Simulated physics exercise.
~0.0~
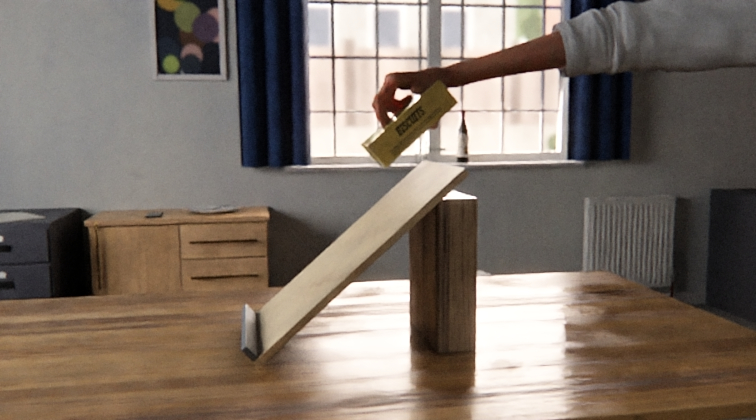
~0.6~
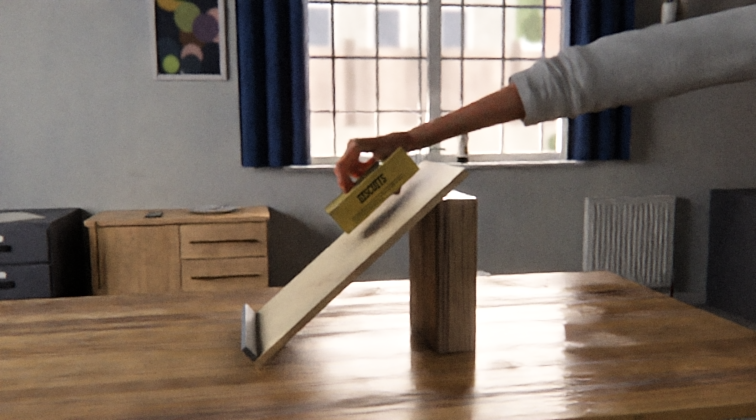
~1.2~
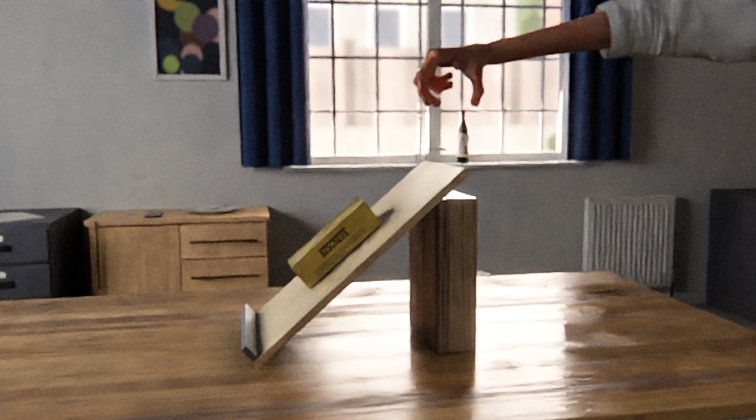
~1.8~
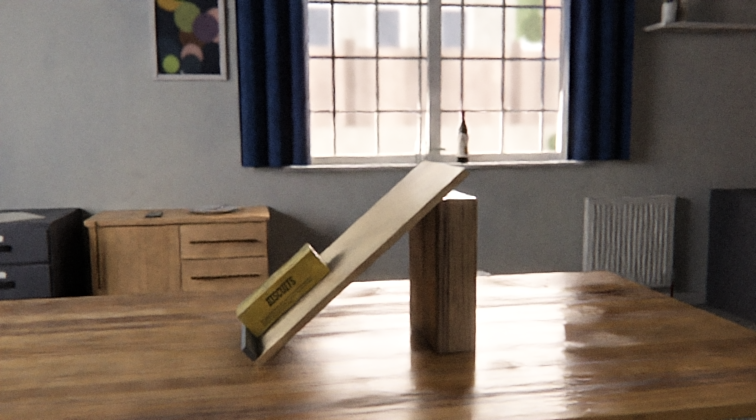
A yellow carton, released by a hand, slides down the sloping board to its foot.
